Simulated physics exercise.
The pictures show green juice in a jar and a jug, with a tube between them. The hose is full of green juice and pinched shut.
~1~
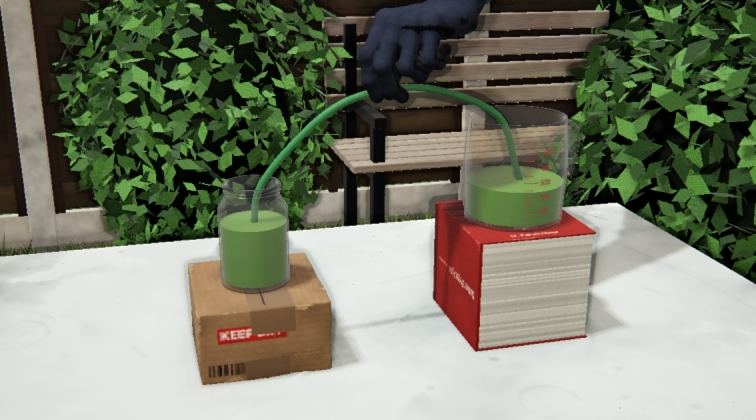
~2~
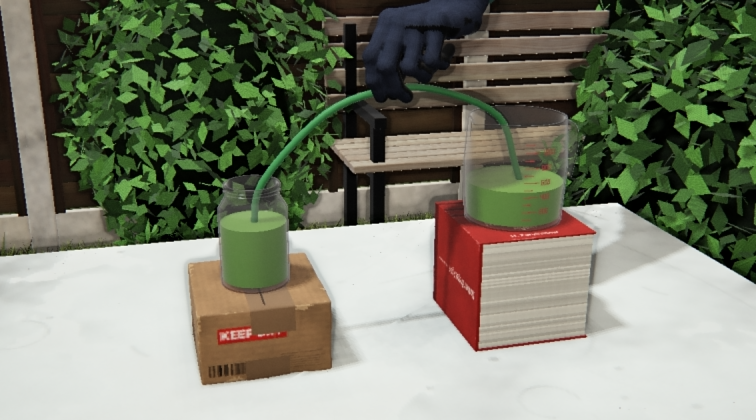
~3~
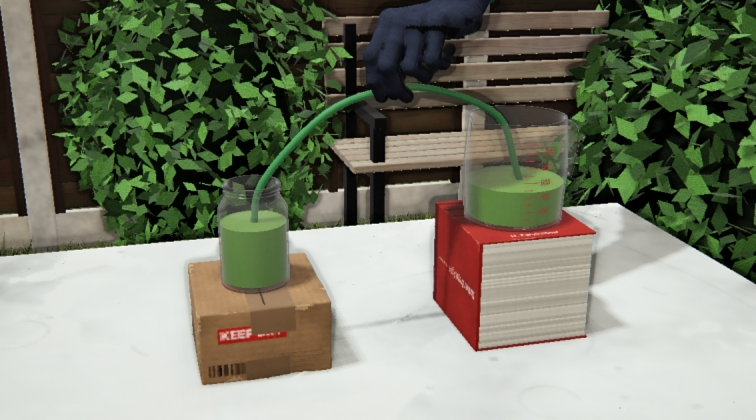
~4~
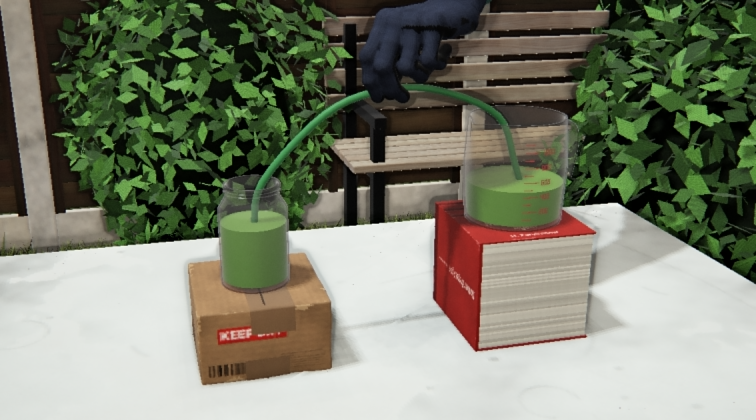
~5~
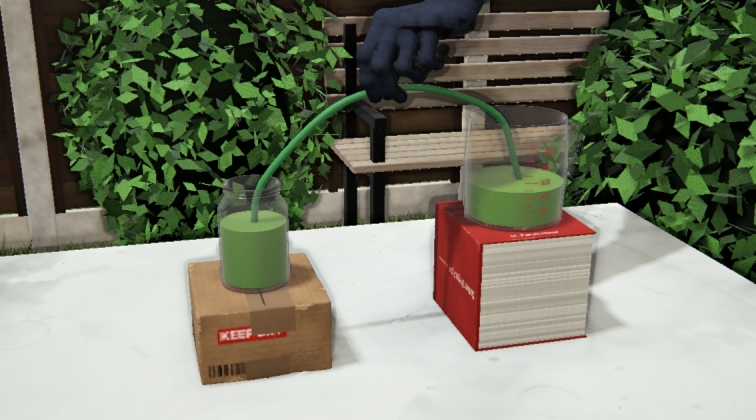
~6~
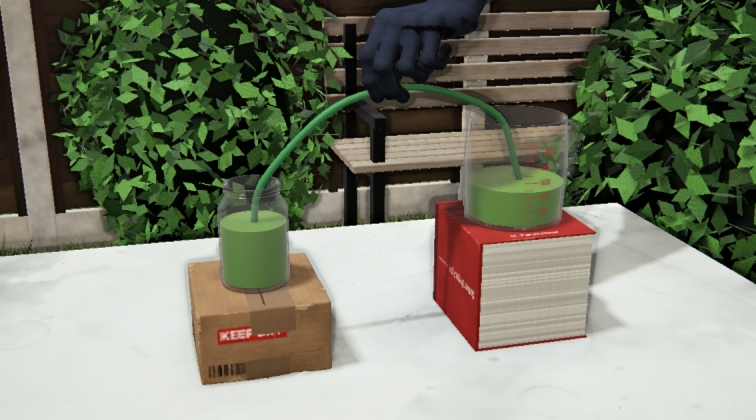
On a white garden table, a dark gloved hand pinches a green hose between two containers.
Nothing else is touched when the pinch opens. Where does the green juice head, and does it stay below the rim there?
It flows leftwards, and the one that fills has room for it.
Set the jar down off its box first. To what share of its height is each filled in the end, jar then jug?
Roughly 100 per cent, then 10 per cent.
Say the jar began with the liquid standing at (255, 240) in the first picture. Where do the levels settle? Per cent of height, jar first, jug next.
In turn 70 and 20 per cent.
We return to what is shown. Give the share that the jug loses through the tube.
Close to 20 %.
Shortly, the jar is about two thirds full; the jug is about a third full.
Then, the jar is about three quarters full; the jug is about a quarter full.
At the finish, the jar is about three quarters full; the jug is about a quarter full; the two surfaces are level.
